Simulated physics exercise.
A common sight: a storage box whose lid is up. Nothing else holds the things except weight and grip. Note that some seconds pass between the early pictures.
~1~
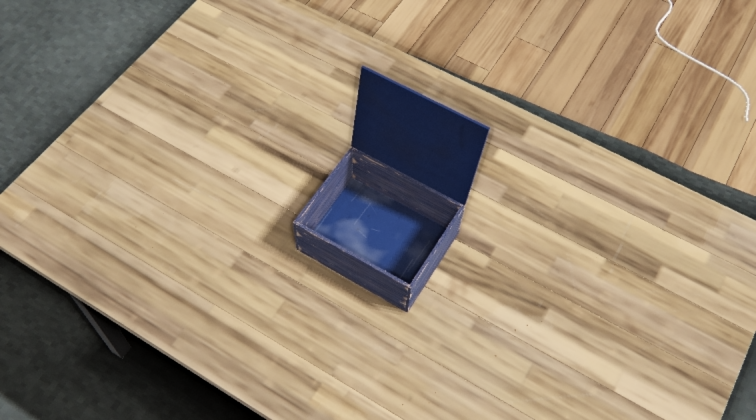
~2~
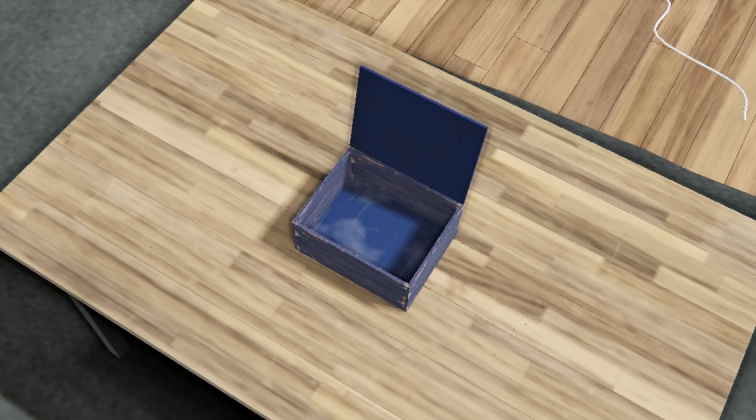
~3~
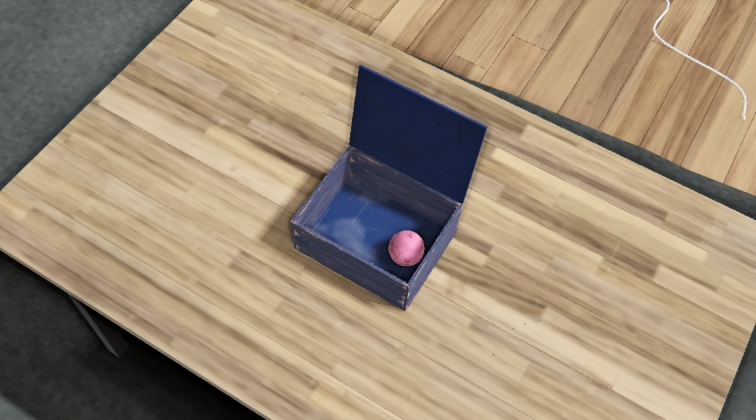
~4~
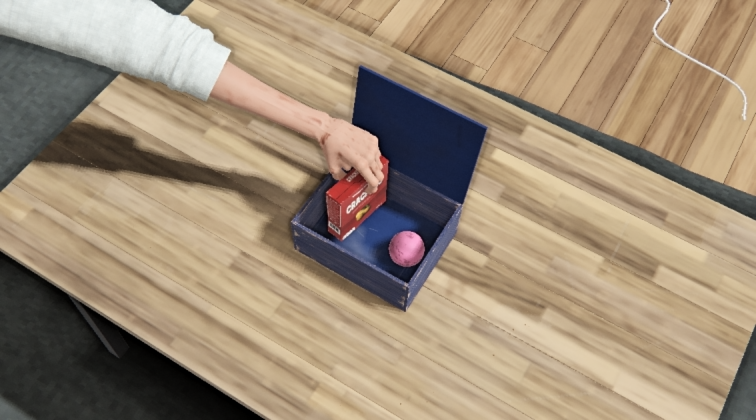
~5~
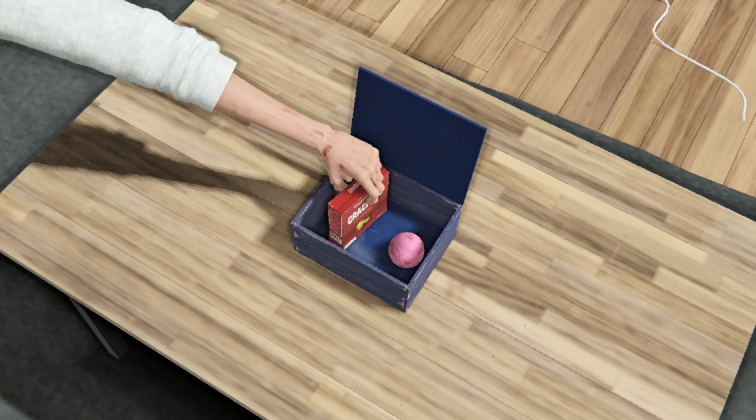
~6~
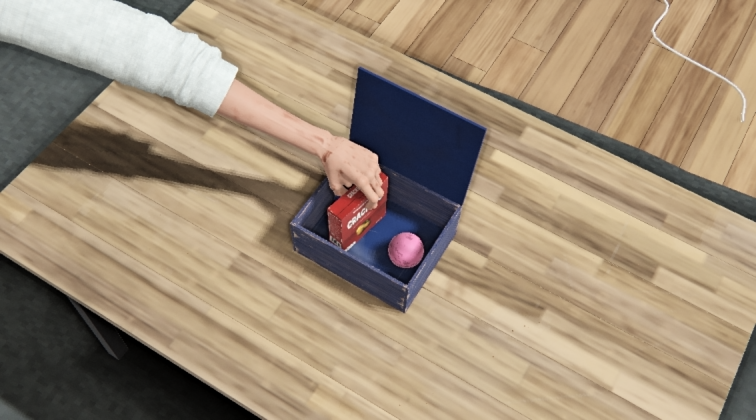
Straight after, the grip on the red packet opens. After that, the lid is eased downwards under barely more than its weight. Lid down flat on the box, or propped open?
Propped open.
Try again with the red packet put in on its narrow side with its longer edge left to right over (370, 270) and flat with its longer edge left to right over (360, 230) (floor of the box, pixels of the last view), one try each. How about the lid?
On the first go the lid remains open a bit, and on the second go it settles shut.
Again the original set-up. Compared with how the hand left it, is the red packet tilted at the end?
Looking at the last picture, the red packet is left as set.
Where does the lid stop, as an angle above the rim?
Angle: About 30°.
Then, 1.10 s on from there, lid starting down.
Then, 1.50 s on from there, lid 70° above the rim.
Then, 1.70 s on from there, lid 49° above the rim.
Then, 1.80 s on from there, lid 40° above the rim; red packet shifted a little near (354, 218).
In the end, lid 32° above the rim; both unmoved. At the end, from the last picture's camera, red packet near (350, 224).
